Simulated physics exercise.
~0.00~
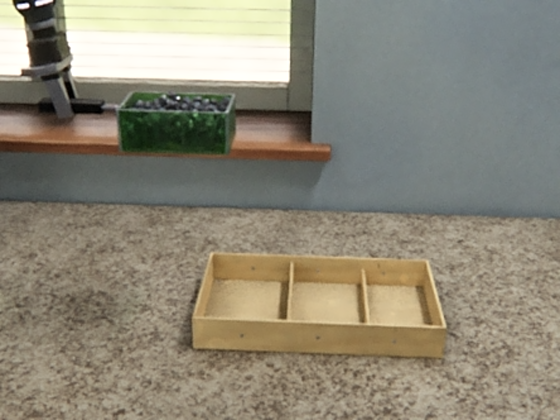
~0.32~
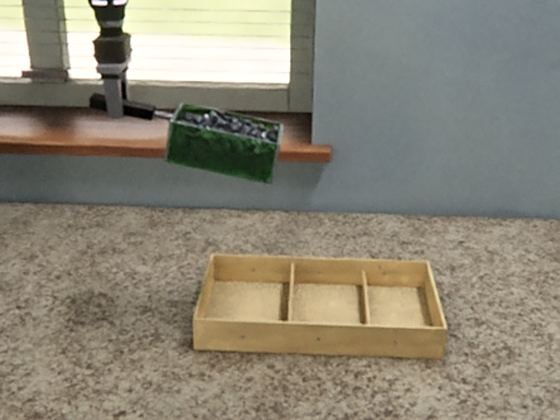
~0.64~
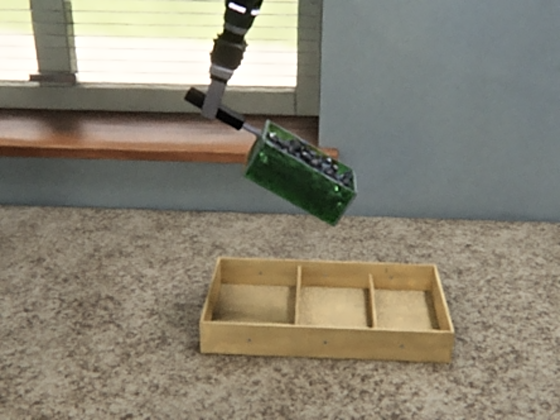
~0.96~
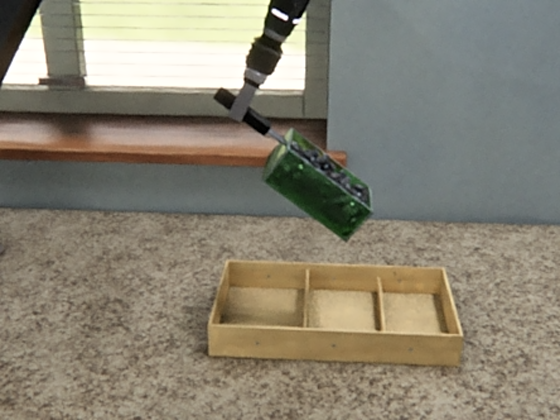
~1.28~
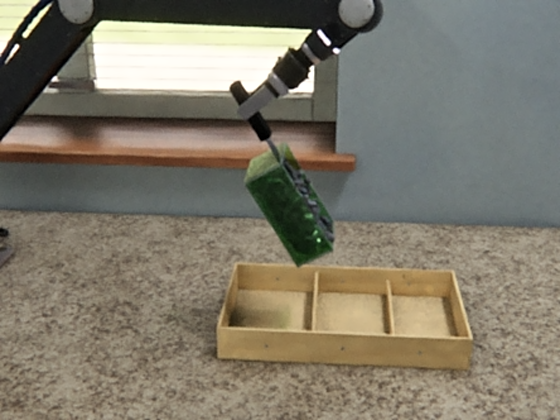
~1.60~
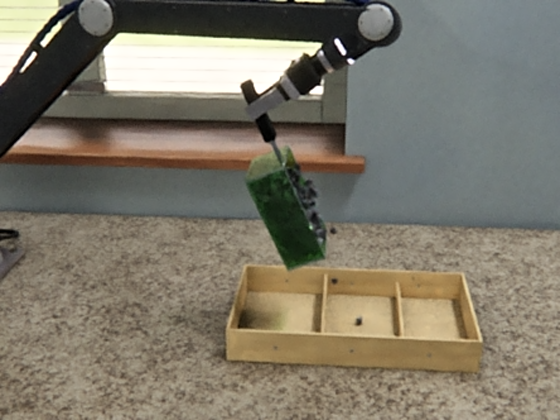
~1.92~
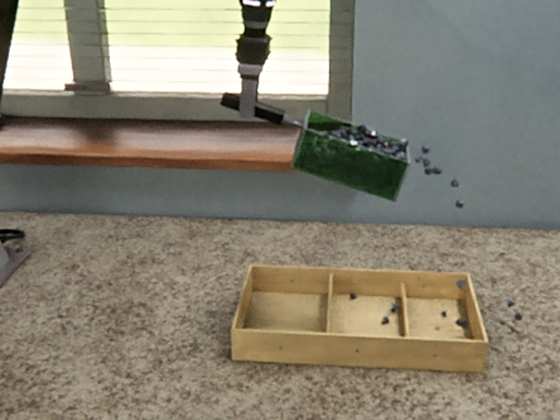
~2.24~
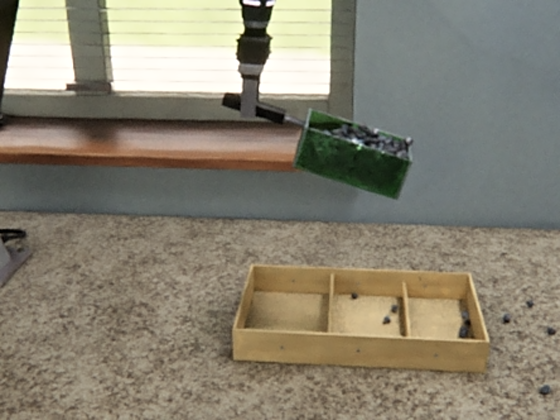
At first, a robot arm holds a green box full of small dark pebbles level by a windowsill, with a wooden tray split into three parts on the speckled surface below. The arm carries the box to the right, tipping its right end downward as it goes. Over the tray, the box tilts steeply, and a few pebbles begin to drop. It then moves up and right and swings back to a gentle tilt, flinging out more pebbles. Finally, the box hangs still and mostly full, with some pebbles in the tray's middle and right parts and several beyond its right side.
